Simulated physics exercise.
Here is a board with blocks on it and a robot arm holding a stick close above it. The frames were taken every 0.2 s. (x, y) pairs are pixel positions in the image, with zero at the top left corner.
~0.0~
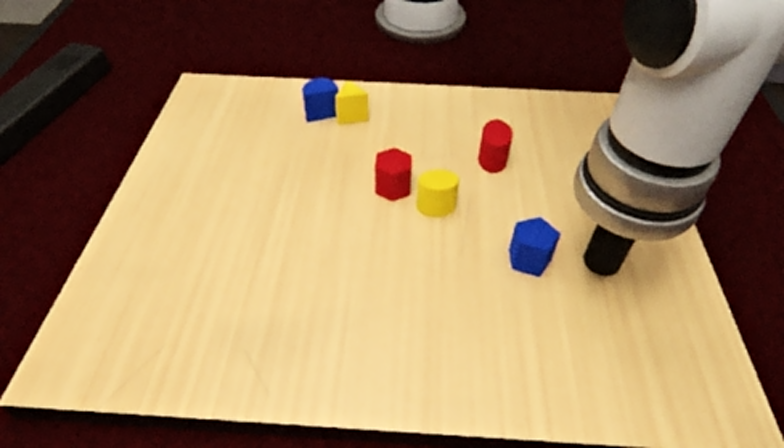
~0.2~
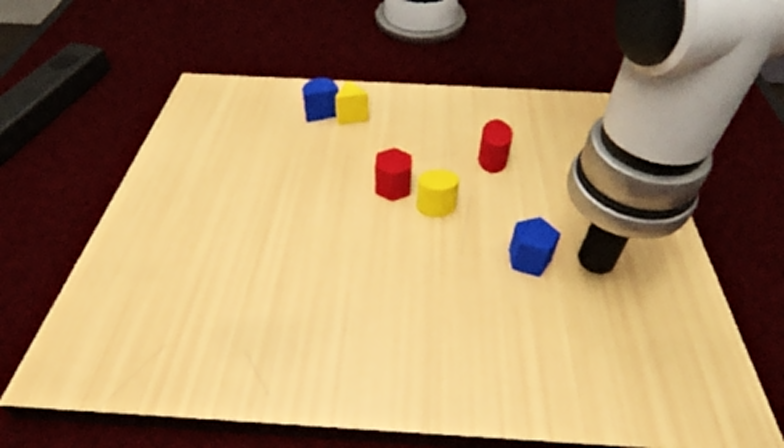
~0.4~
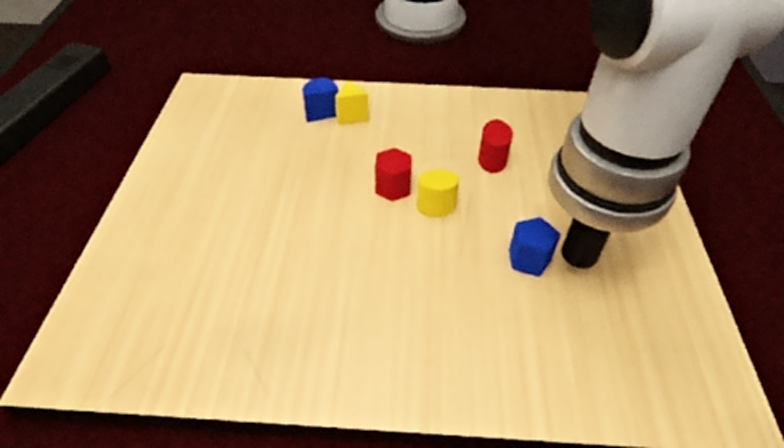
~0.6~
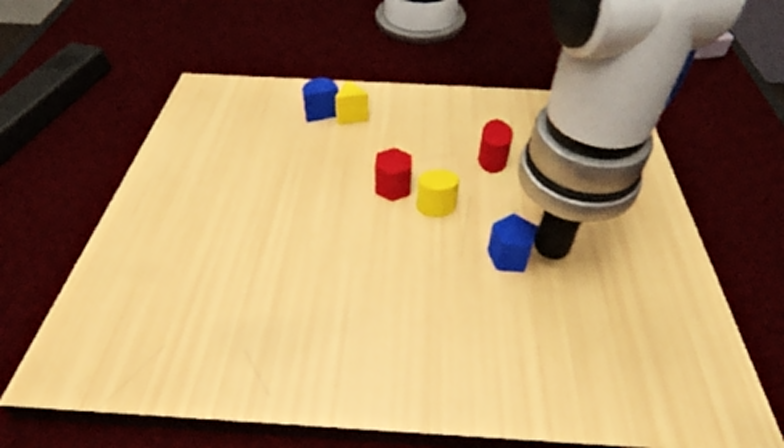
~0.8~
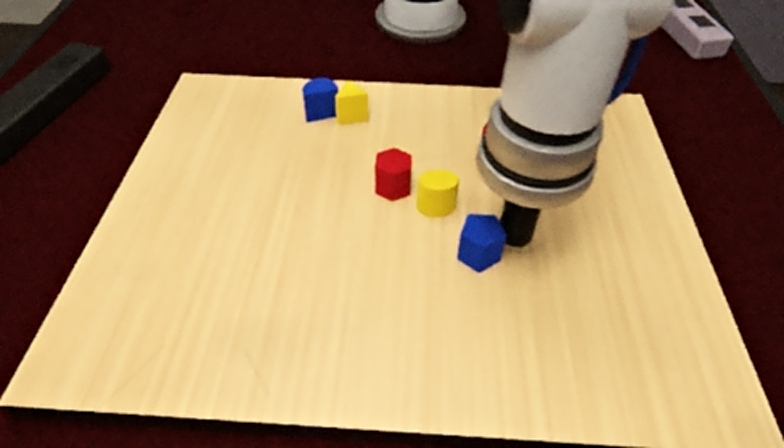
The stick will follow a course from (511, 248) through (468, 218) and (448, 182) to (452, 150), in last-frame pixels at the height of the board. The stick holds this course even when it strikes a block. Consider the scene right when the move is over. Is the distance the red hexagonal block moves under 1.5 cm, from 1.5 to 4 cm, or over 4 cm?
Below 1.5 cm.
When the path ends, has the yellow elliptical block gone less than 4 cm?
My answer is yes.
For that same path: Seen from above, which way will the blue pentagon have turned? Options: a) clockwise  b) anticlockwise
I choose b.
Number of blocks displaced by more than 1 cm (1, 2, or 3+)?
Blocks displaced: 2.
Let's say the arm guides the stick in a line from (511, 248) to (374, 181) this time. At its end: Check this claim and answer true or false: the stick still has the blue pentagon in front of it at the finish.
That claim is false.
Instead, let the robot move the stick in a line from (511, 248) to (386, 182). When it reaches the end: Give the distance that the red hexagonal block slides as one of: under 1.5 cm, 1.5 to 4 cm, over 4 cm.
Displacement: Past 4 cm.
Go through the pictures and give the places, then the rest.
Lower end of the stick at (602, 262), tops of blocks, red hexagonal block at (394, 160), yellow elliptical block at (439, 179), blue pentagon at (537, 232), red elliptical block at (498, 132), in the first frame.
Stick at (596, 260), blocks as before, in the second frame.
Stick at (579, 255), blocks as before, in the third frame.
Stick at (552, 246), blue pentagon at (516, 230), in the fourth frame.
Stick at (515, 234), red hexagonal block at (394, 160), yellow elliptical block at (439, 179), blue pentagon at (483, 228), red elliptical block hidden, in the fifth frame.
What follows on the original path. One third of the way, stick at (470, 204); blue pentagon at (465, 223), turned 40° anticlockwise.
Two thirds of the way, stick at (450, 168); red hexagonal block at (390, 160); yellow elliptical block at (424, 165), turned 90° anticlockwise; blue pentagon at (465, 223), turned 40° anticlockwise.
At the end, stick at (454, 136); red hexagonal block at (390, 160); yellow elliptical block at (424, 165), turned 90° anticlockwise; blue pentagon at (465, 223), turned 40° anticlockwise; red elliptical block not moved.
